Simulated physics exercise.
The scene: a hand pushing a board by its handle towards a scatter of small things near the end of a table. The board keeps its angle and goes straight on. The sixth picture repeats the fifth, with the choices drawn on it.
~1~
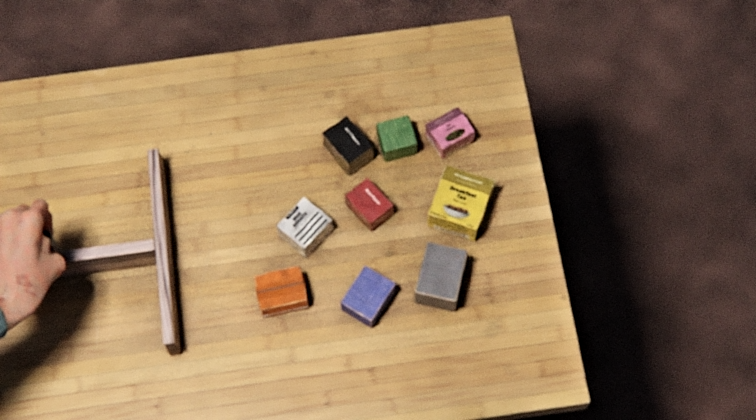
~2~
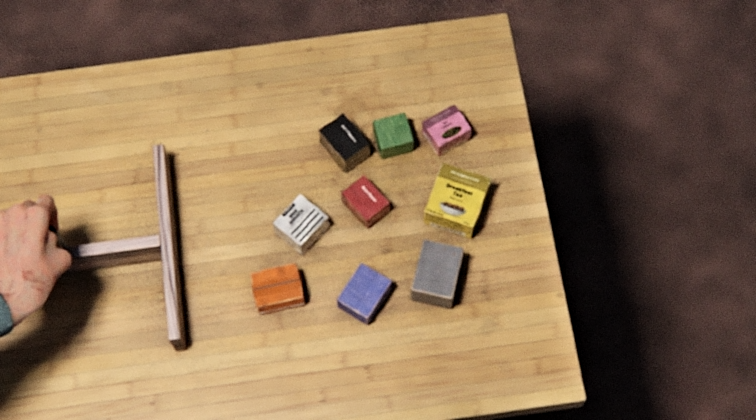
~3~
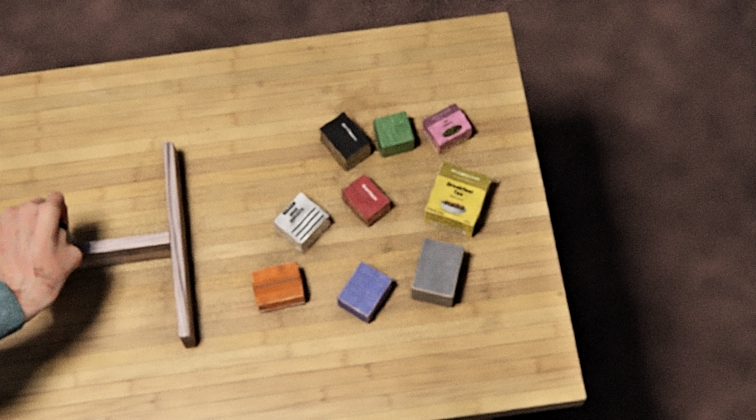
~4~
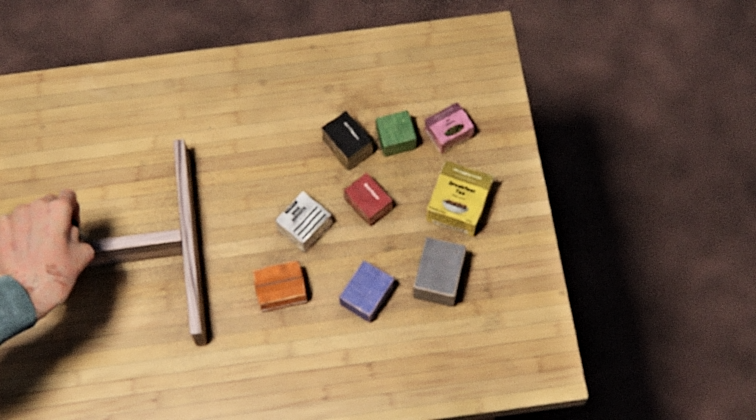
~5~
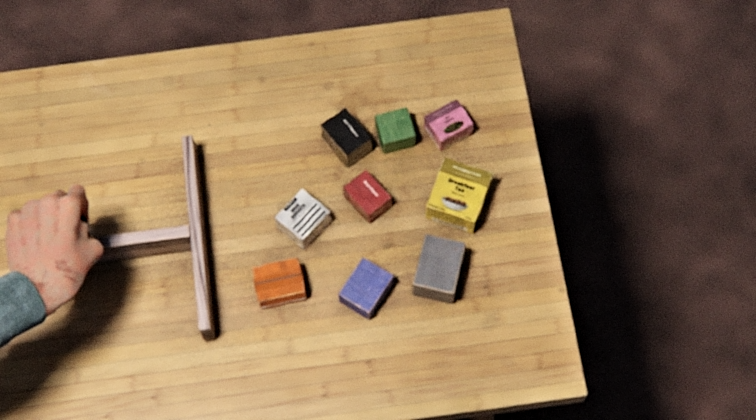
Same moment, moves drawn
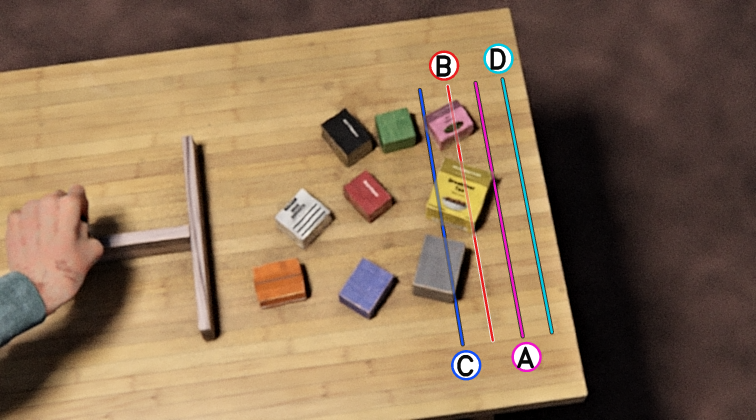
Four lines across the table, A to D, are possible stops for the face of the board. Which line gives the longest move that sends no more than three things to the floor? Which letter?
It should halt at B.
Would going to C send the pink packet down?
By then, no.
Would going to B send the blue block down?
By then, no.
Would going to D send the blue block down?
Yes.
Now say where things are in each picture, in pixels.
Black packet (348, 146); pink packet (450, 134); red packet (369, 205), in the first picture.
Board (166, 239); blue block (364, 294), in the second picture.
Board (175, 236); green block (393, 135), in the third picture.
Board (187, 234); yellow box (460, 199), in the fourth picture.
Board (195, 229); black packet (346, 138); pink packet (448, 126); red packet (368, 197), in the fifth picture.
On the marked copy, A at (498, 205); B at (469, 208); C at (440, 212); D at (526, 201).
Following B. Soon after the start, board (294, 216); blue block (379, 290); orange box (332, 278).
Later, board (390, 204); grey block (510, 254); pink packet (472, 128).
In the end, board (466, 194); grey block over the edge; pink packet over the edge; two fallen.
As for the rest, A drops five; C is within the limit but short; D drops eight.
